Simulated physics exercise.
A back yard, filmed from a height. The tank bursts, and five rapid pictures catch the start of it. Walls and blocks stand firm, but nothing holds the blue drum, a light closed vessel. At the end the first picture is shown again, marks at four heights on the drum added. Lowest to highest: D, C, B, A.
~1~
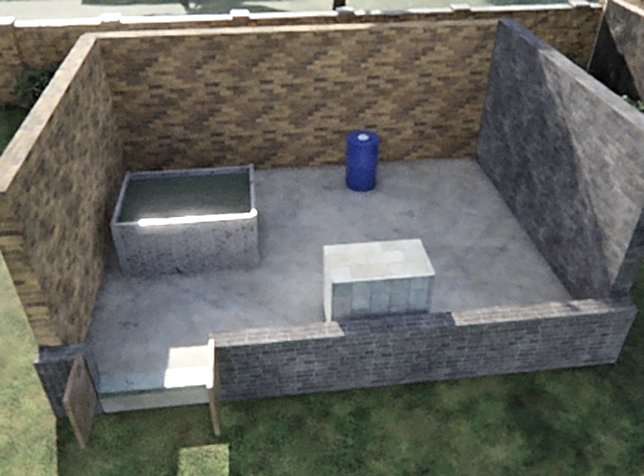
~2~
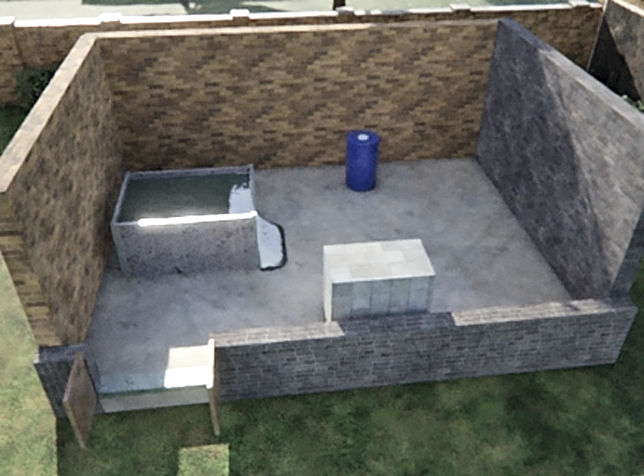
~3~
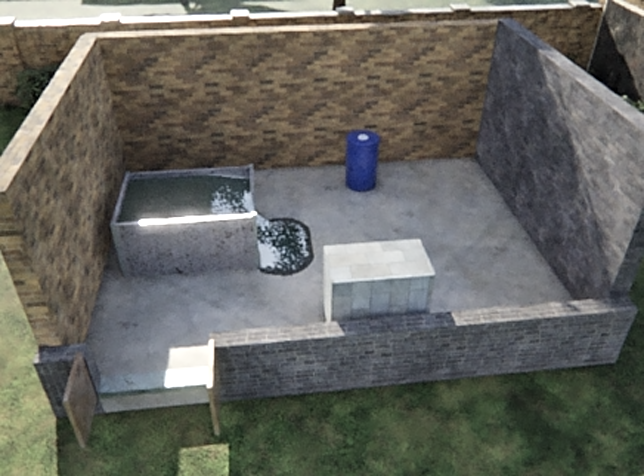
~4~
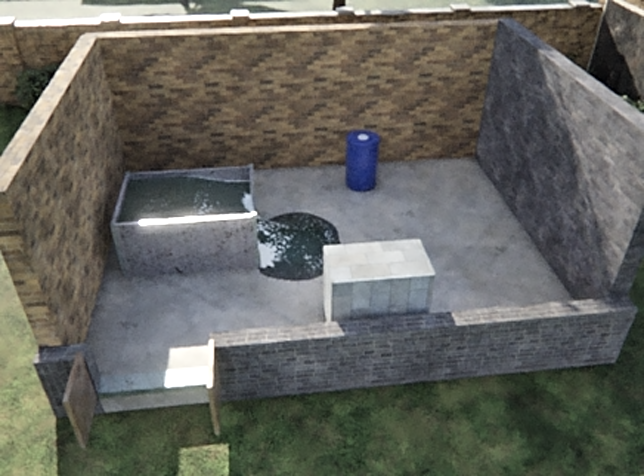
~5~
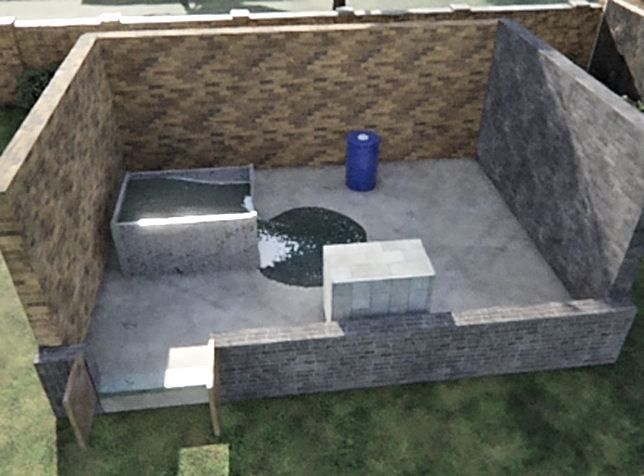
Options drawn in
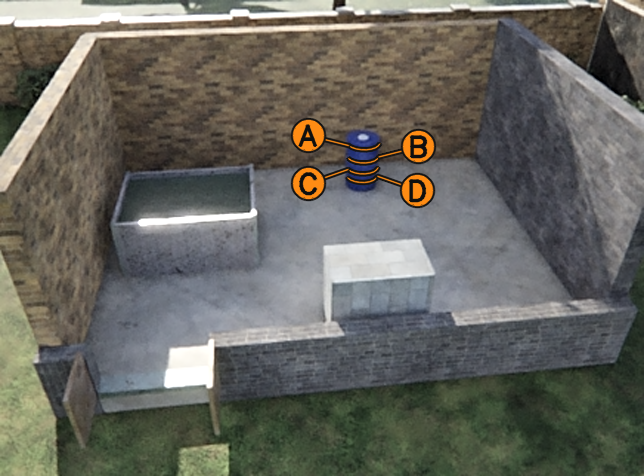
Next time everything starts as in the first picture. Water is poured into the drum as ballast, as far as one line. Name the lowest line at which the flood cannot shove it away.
The limit is D.
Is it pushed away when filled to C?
No, not at all.
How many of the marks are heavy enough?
All of them.
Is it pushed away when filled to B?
No, that is safe.
In orange, A at (366, 149); B at (365, 162); C at (365, 173); D at (364, 182); from the bottom up D, C, B, A.
With A, it does not move.
With B, it does not move.
With C, it does not move.
With D, it does not move.
